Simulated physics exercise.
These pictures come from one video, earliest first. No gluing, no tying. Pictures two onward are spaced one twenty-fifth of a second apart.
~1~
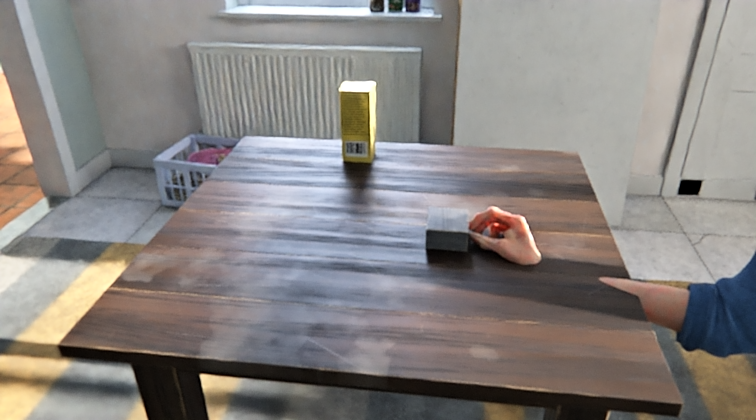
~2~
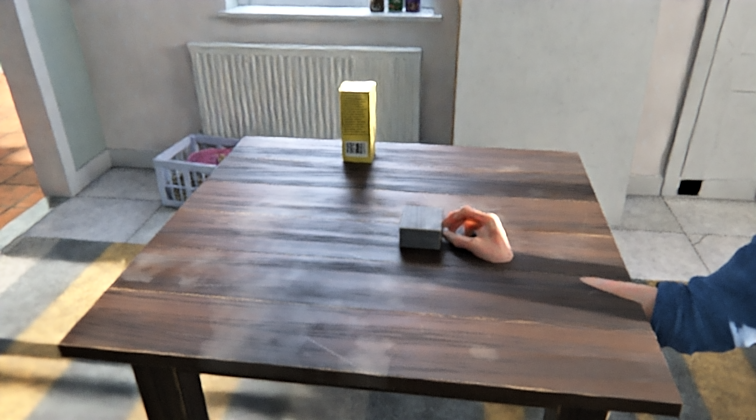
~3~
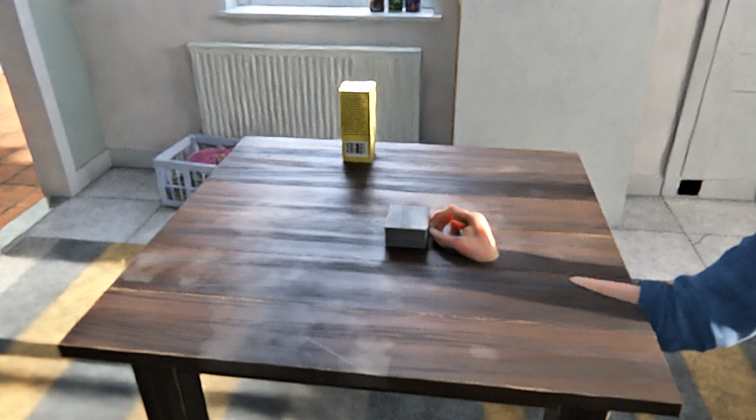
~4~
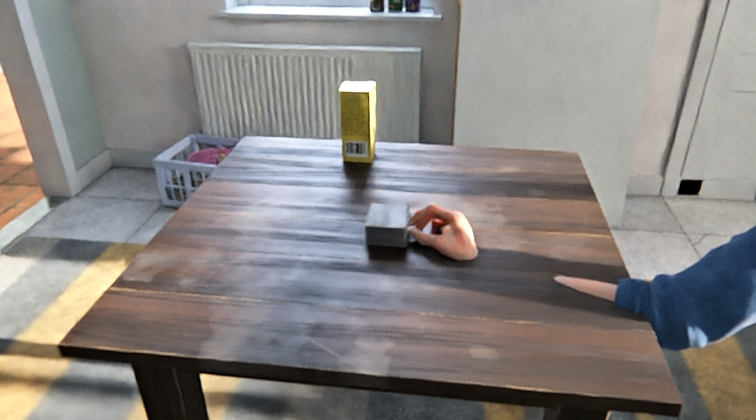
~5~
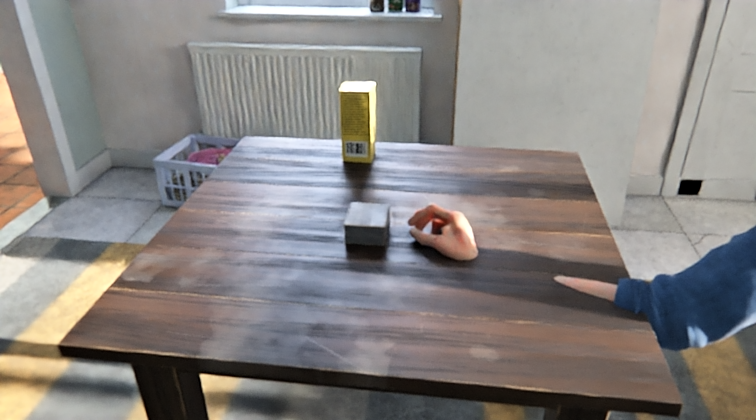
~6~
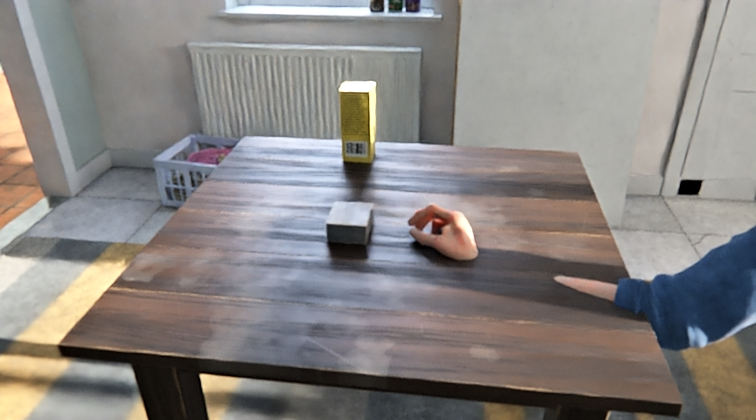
A hand pushes a grey block left across a wooden table, then stays still as the block slides farther left.
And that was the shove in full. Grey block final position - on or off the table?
On.
Then, 0.10 s on from there, grey block shifted about its own width near (319, 221).
Then, 0.20 s on from there, grey block shifted well along near (305, 220).
In the end, moved from the start, grey block. At the end, from the last picture's camera, grey block near (303, 220).
